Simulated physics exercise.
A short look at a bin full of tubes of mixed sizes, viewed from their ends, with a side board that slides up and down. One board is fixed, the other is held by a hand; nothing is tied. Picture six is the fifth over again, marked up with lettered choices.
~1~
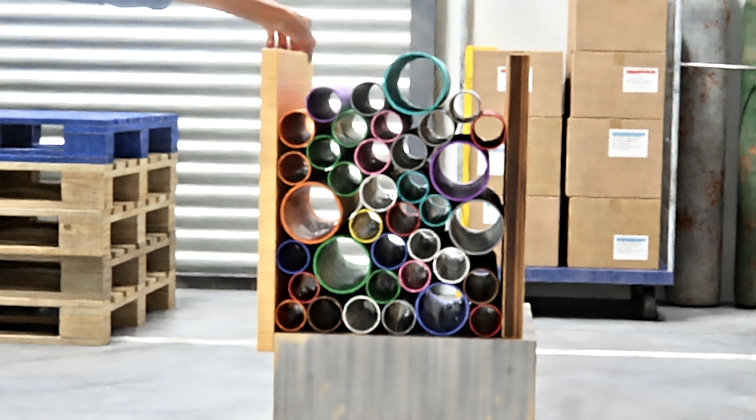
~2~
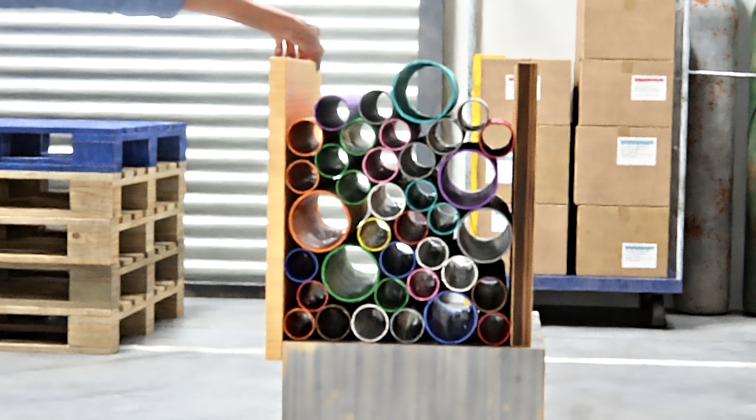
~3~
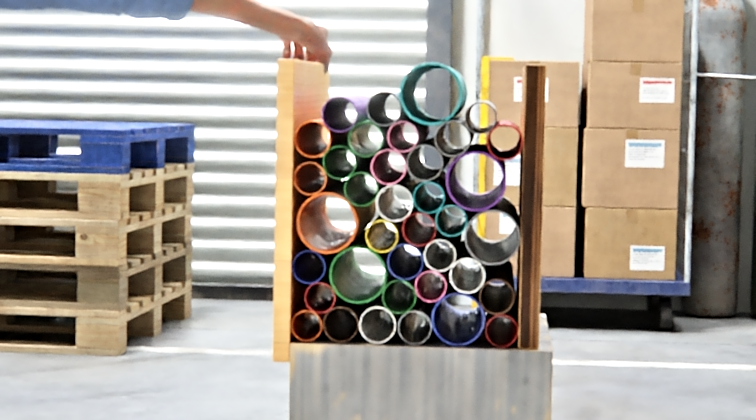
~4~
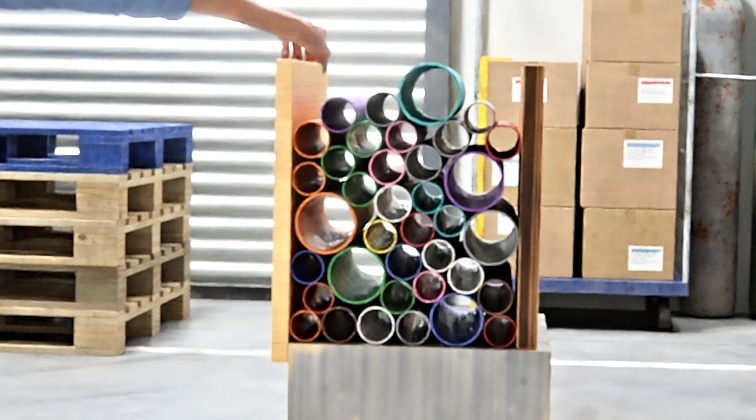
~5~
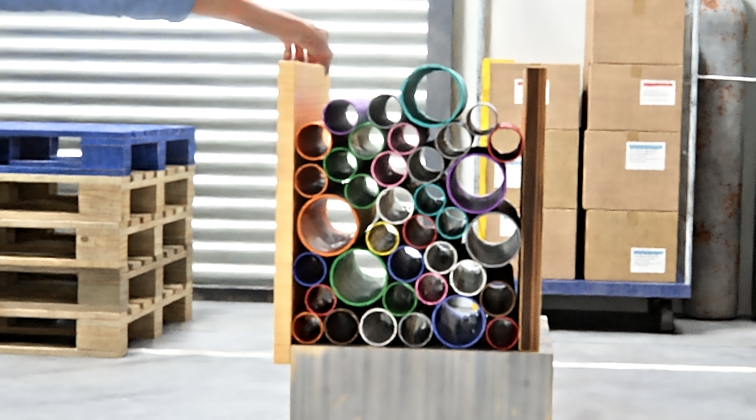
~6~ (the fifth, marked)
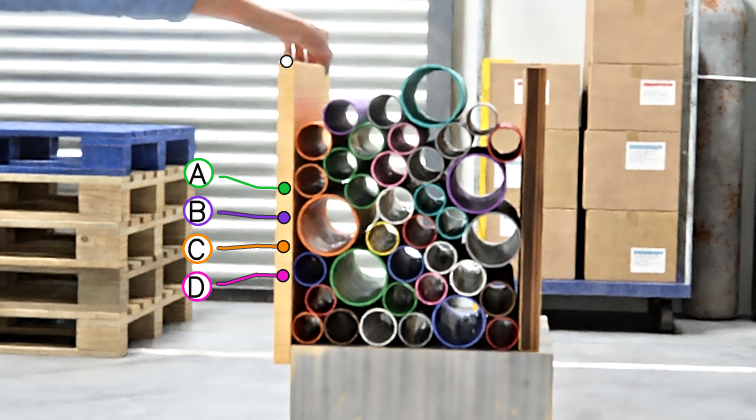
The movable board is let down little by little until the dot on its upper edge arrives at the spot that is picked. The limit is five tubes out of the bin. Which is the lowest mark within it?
The lowest mark that will do is A.
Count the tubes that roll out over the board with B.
The count is six.
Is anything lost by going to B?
At B: Yes.
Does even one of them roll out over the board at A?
Yes.
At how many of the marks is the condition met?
The number is one.
On the marked copy, A at (284, 188); B at (284, 218); C at (284, 247); D at (283, 276); the white dot at (287, 61).
Taking A. A third of the way, top of the board (295, 119).
Two thirds of the way, top of the board (294, 186).
When it is over, top of the board (294, 188), two out over the board.
As for the rest, B six out over the board; C six out over the board; D six out over the board.
